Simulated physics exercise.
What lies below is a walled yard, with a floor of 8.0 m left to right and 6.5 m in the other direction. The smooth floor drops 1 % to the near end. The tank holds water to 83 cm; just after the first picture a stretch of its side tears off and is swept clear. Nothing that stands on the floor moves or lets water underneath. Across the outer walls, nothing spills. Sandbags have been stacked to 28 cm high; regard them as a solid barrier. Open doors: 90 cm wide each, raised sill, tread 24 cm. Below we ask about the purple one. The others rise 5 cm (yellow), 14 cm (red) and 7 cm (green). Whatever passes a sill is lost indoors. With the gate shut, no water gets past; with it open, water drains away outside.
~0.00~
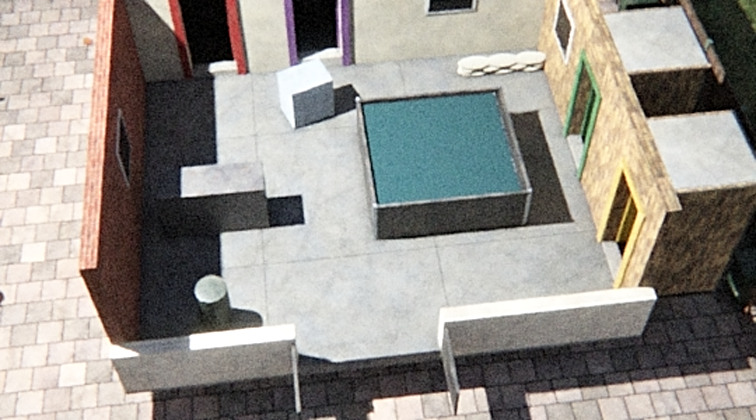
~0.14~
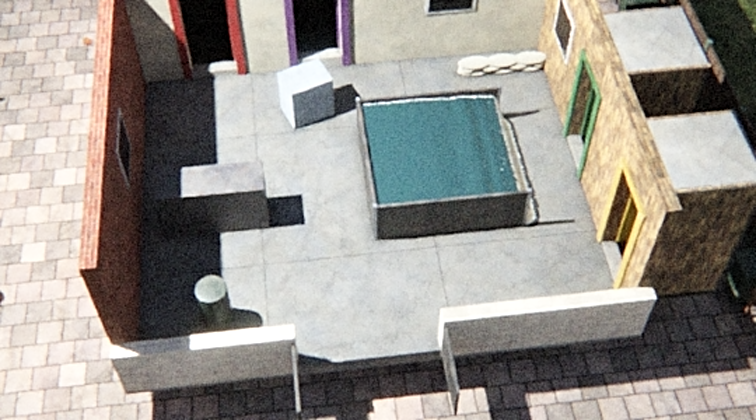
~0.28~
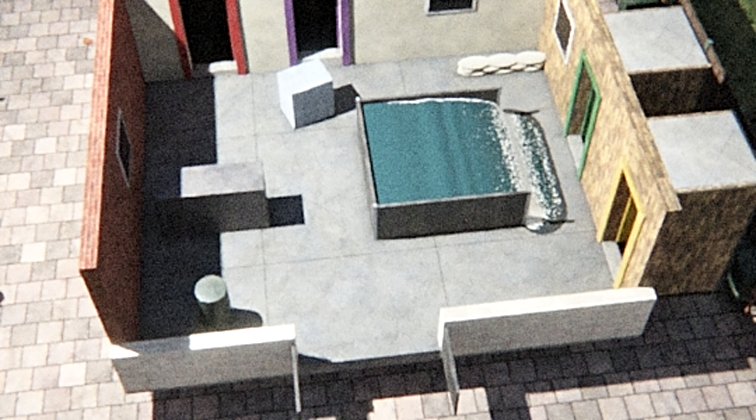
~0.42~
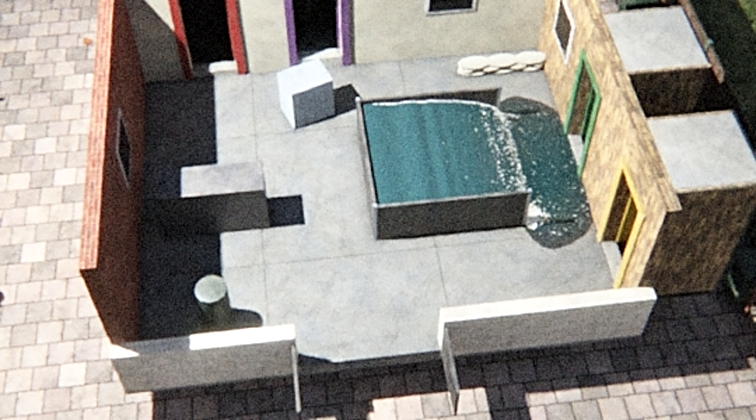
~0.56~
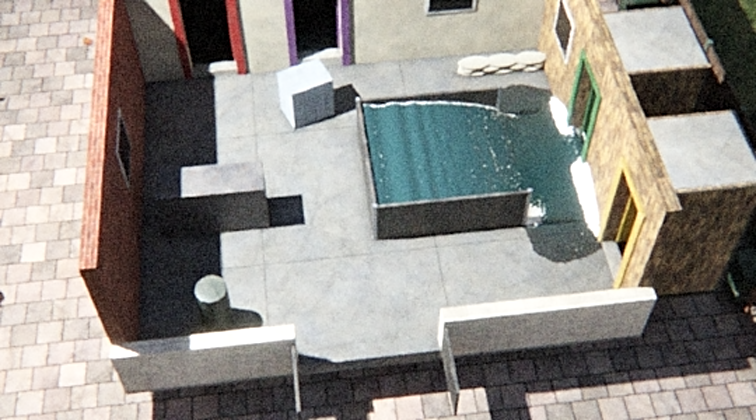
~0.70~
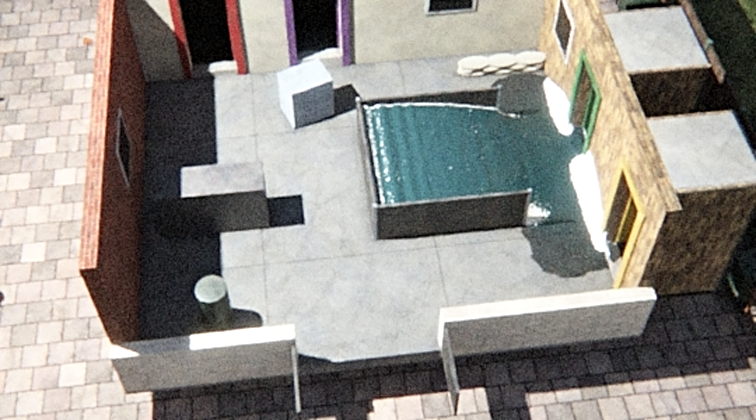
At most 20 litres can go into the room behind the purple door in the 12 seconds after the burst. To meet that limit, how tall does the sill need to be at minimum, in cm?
At least 9.5 cm or so.
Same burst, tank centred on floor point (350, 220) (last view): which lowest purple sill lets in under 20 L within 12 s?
With that change, some 7.5 centimetres.
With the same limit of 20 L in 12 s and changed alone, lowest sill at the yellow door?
Yellow - roughly 20 cm.
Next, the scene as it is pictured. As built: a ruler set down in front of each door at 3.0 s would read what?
At the yellow door the depth is 13 cm, at red 0 cm, at purple 0 cm and at green 31 cm.
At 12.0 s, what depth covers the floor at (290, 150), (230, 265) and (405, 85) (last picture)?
Depth: About 5, 8, 5 cm.
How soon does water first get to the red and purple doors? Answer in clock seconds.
Red 4.5 s, purple 3.4 s.
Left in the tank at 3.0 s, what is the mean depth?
Around 21 cm on average.
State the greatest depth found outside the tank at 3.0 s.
42 cm.
After 1.4 s water covers 15 % of the floor, deepest (58 cm) near (581, 190); it has not reached the purple door.
After 3.0 s water covers 45 % of the floor, deepest (42 cm) near (534, 73); it has not reached the purple door.
After 12.0 s water covers 100 % of the floor, deepest (12 cm) near (196, 363); 5 cm at the purple door, 0 litres in over its 23 cm sill.
At the purple door as built, the water arrived by 3.5 s and peaked near 15 cm at 5.6 s.
With a sill of 7.5 cm, 34 litres would have come in within the 12 s; with 10.5 cm, 14 litres. So under 20 litres takes about 9.5 cm.
